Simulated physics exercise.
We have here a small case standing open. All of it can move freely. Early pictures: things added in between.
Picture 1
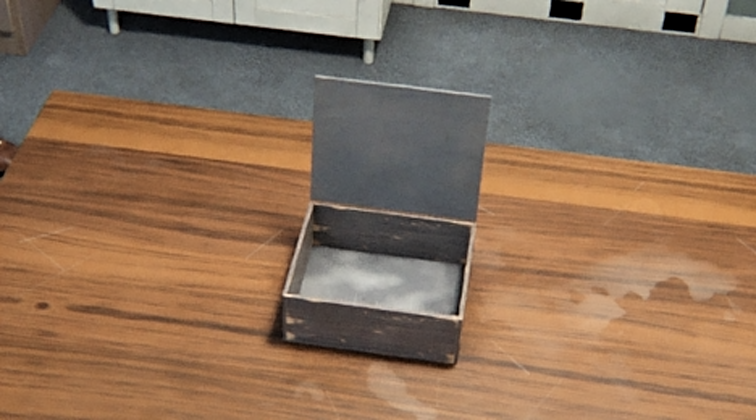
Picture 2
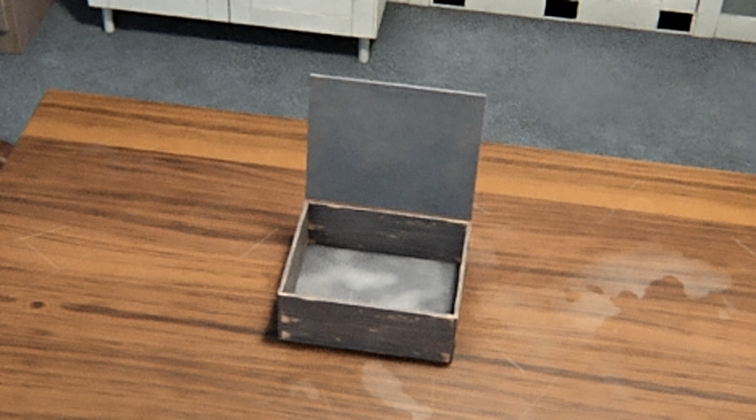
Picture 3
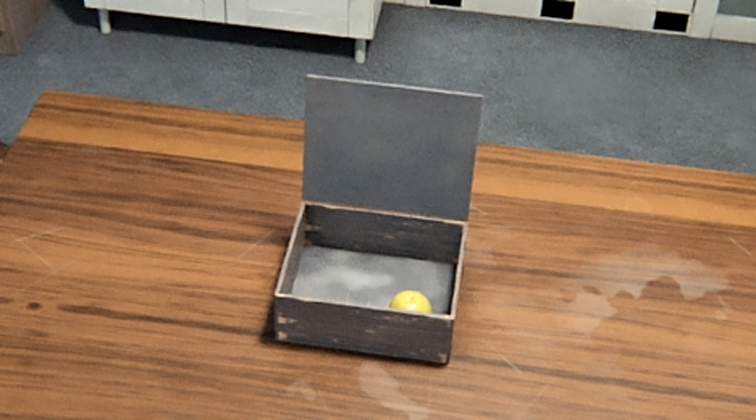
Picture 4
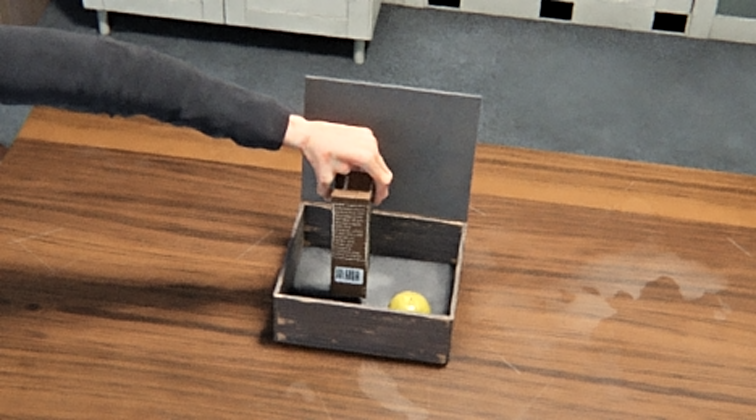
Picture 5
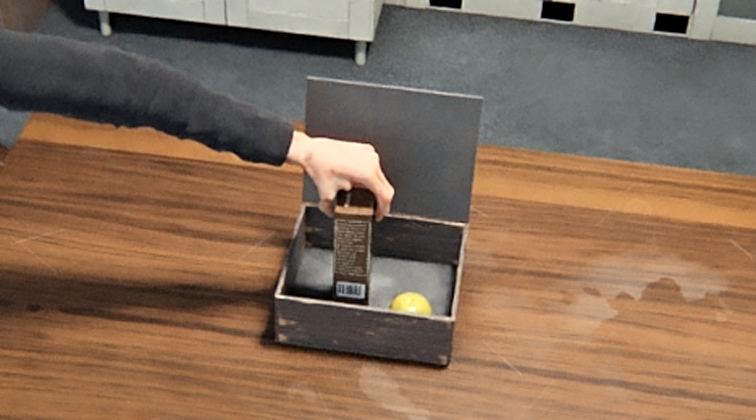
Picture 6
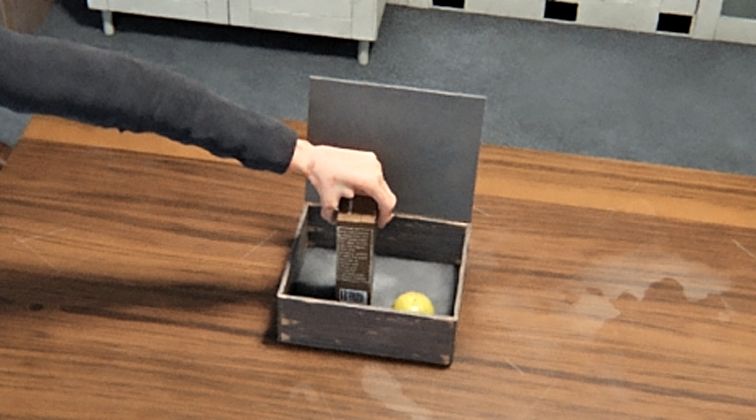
A yellow ball appearing in an open wooden box, then a dark-sleeved arm from the left lowering a brown carton inside.
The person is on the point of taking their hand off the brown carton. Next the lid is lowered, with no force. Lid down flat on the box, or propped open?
Well, the lid can't go all the way down, see.
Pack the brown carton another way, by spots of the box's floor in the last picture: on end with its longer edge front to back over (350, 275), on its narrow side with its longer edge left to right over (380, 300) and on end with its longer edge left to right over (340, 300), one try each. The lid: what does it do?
First try: A gap remains; second try: No gap; third try: A gap remains.
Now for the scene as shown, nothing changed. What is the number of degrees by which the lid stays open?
About 50° above the rim.
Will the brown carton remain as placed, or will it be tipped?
By the end it has kept its angle.
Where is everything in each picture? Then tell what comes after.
In the first picture, the last thing is not in view yet.
In the second picture, the last thing is not in view yet.
In the third picture, the last thing is not in view yet.
The fourth picture shows still above its spot; brown carton (351, 234).
The fifth picture shows still above its spot; brown carton (354, 249).
The sixth picture shows put in, still held; brown carton (356, 257).
Then, 1.30 s later than the last frame, lid 83° above the rim.
Then, 1.50 s later than the last frame, lid 69° above the rim.
When it is over, lid 52° above the rim; both as before. End places, in pixels of the last picture, brown carton near (356, 257).
